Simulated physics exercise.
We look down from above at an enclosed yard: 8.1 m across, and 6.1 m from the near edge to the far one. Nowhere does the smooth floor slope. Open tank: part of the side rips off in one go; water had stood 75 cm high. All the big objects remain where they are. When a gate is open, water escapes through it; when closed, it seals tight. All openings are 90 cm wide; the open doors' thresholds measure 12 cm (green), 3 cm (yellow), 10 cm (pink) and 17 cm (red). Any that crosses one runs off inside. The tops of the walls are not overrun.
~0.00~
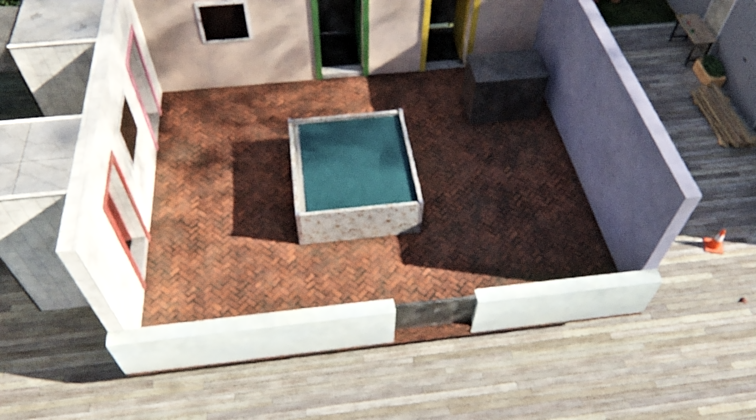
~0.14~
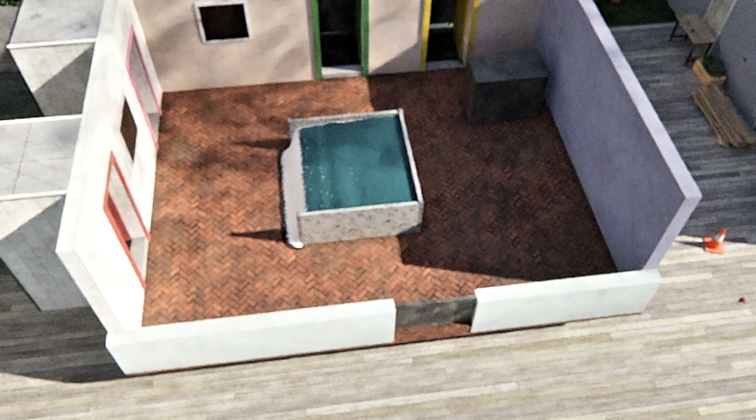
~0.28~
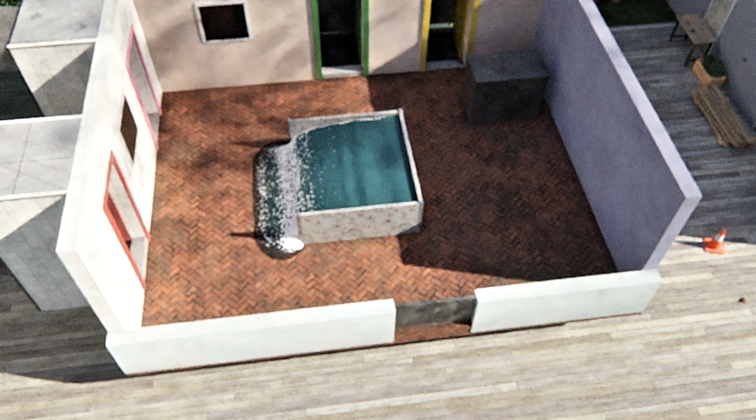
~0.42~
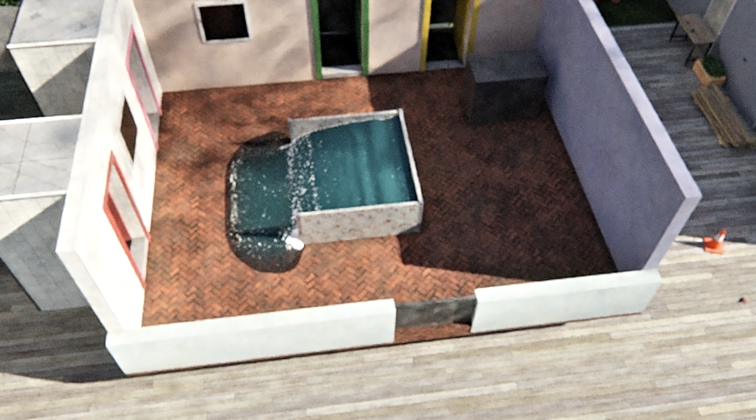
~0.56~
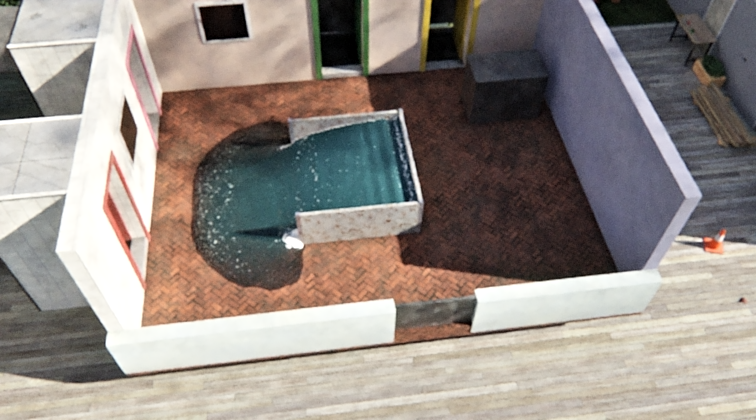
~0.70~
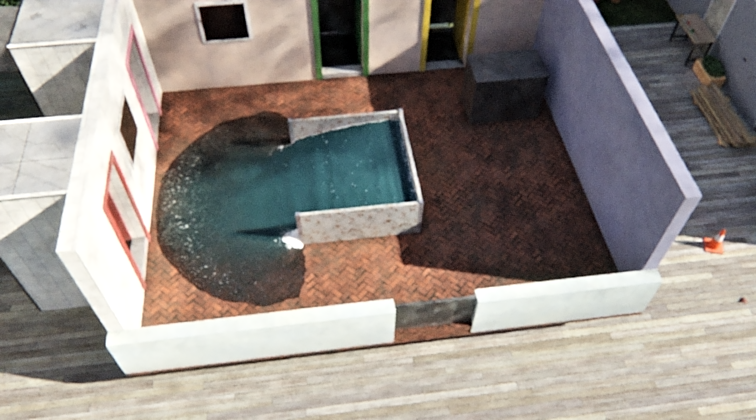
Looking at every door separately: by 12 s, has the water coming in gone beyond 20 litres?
Green door - it has not. Yellow door - it has. Pink door - it has. Red door - it has.
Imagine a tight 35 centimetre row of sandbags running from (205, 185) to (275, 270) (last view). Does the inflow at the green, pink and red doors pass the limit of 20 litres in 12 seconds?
Note - green: Limit held; pink: Limit exceeded; red: Limit held.
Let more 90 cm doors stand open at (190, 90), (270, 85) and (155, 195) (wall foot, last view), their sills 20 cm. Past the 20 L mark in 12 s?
The first one exceeds it, the second one doesn't reach it, and the third one exceeds it.
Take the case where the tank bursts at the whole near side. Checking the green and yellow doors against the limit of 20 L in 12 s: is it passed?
Short answer, against that limit: Green is fine, yellow overshoots.
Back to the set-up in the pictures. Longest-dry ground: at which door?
Lab note: Last arrival at the yellow door.
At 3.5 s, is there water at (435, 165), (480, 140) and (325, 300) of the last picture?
Well, the first is untouched by it, the next untouched by it, the last drenched.
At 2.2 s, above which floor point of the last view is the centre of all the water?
About (248, 201).
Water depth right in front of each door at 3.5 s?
Depths in cm: Green 4, yellow 0, pink 19, red 21.
After 1.4 s water covers 30 % of the floor and is deepest (46 cm) near (152, 209); green door not reached, yellow door not reached, pink door 19 cm at the sill, 3 L in, red door 33 cm at the sill, 23 L in.
After 2.2 s water covers 35 % of the floor and is deepest (50 cm) near (139, 351); green door not reached, yellow door not reached, pink door 22 cm at the sill, 37 L in, red door 35 cm at the sill, 94 L in.
After 3.5 s water covers 45 % of the floor and is deepest (32 cm) near (140, 341); green door 4 cm at the sill, 0 L in, yellow door not reached, pink door 19 cm at the sill, 82 L in, red door 21 cm at the sill, 154 L in.
After 7.0 s water covers 90 % of the floor and is deepest (16 cm) near (608, 296); green door 5 cm at the sill, 0 L in, yellow door 3 cm at the sill, 0 L in, pink door 10 cm at the sill, 141 L in, red door 9 cm at the sill, 161 L in.
After 12.0 s water covers 100 % of the floor and is deepest (14 cm) near (452, 314); green door 4 cm at the sill, 0 L in, yellow door 9 cm at the sill, 79 L in, pink door 5 cm at the sill, 142 L in, red door 5 cm at the sill, 161 L in.
